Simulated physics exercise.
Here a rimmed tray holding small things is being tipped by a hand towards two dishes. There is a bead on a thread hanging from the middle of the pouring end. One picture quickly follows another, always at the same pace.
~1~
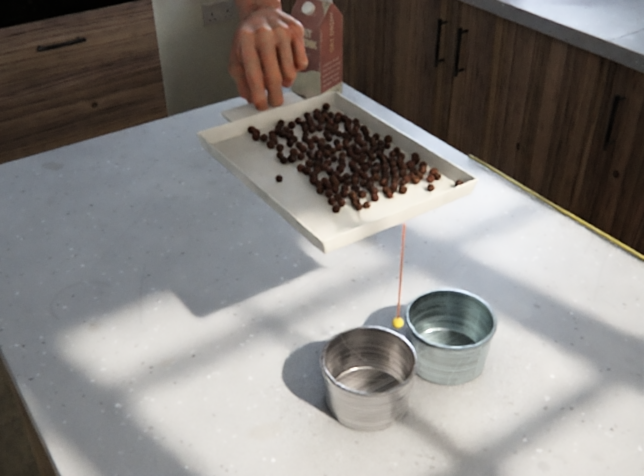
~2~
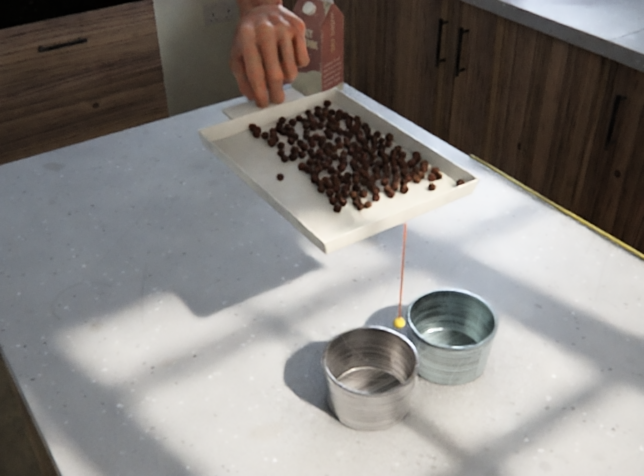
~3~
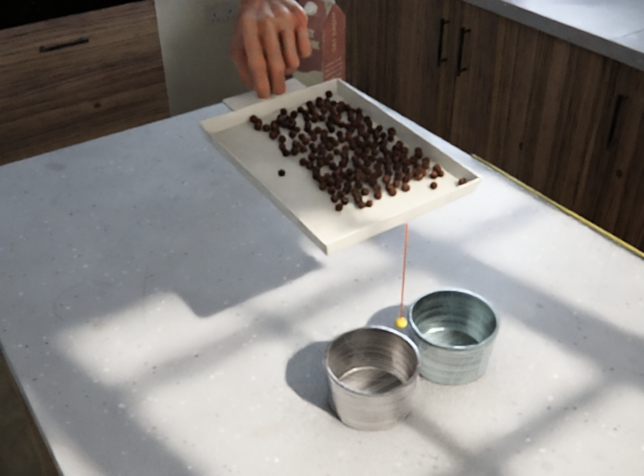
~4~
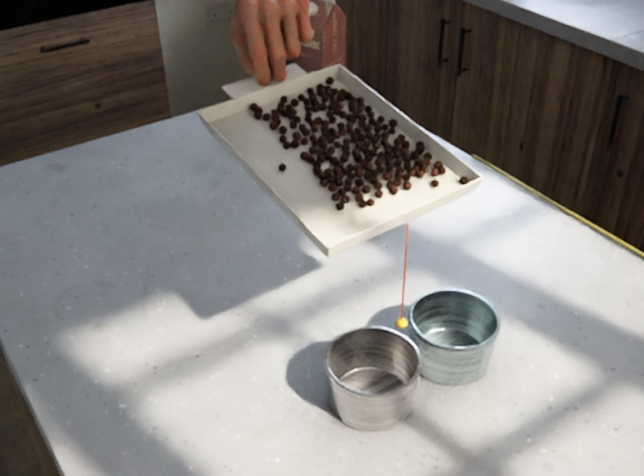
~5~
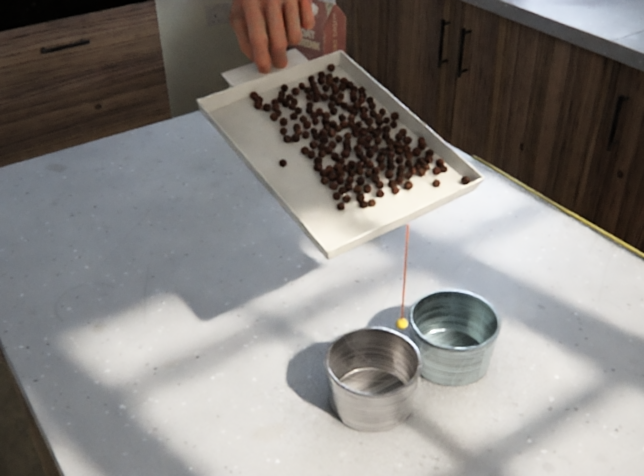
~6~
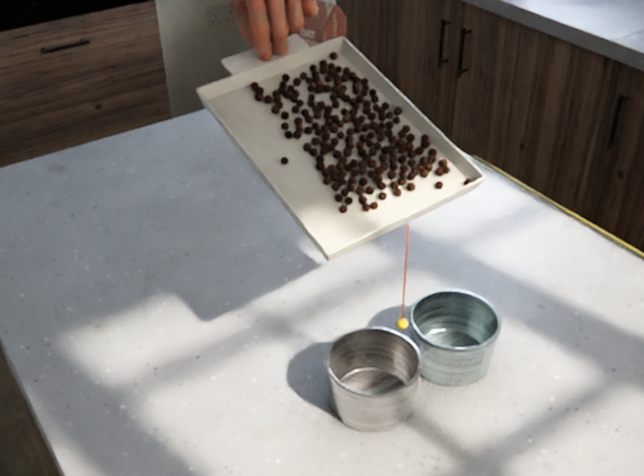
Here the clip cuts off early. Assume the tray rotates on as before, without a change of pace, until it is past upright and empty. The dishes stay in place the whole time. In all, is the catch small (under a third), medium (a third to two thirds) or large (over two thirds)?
Medium.
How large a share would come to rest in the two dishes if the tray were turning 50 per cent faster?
I'd say near 40 per cent.
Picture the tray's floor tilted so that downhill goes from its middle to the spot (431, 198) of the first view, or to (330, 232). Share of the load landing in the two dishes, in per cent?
About 90 % and about 50 %.
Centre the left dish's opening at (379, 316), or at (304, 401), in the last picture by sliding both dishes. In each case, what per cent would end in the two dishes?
Trial 1 around 0 percent, trial 2 around 70 percent.
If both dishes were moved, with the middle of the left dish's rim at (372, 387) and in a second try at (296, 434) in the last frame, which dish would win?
The first time it's the one placed on the left, and the second time it's the one placed on the right.
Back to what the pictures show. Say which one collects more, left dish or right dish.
Reply: The left-hand one.
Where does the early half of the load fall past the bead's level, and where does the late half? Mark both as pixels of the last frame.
First close to (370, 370), next close to (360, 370).
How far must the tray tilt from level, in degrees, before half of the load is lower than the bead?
That happens at close to 100 degrees.
Just after the last frame, tray tipped steeply; the larger part on the tray; just a few in the left dish; just a few outside both; about a tenth in the air.
A moment on, tray tipped past a quarter turn; about a tenth on the tray; roughly a quarter in the left dish; roughly a quarter outside both; roughly a third in the air.
Further on, tray tipped past a quarter turn; roughly half in the left dish; just a few in the right dish; roughly half outside both.
When it is over, tray tipped past a quarter turn; roughly half in the left dish; just a few in the right dish; roughly half outside both.
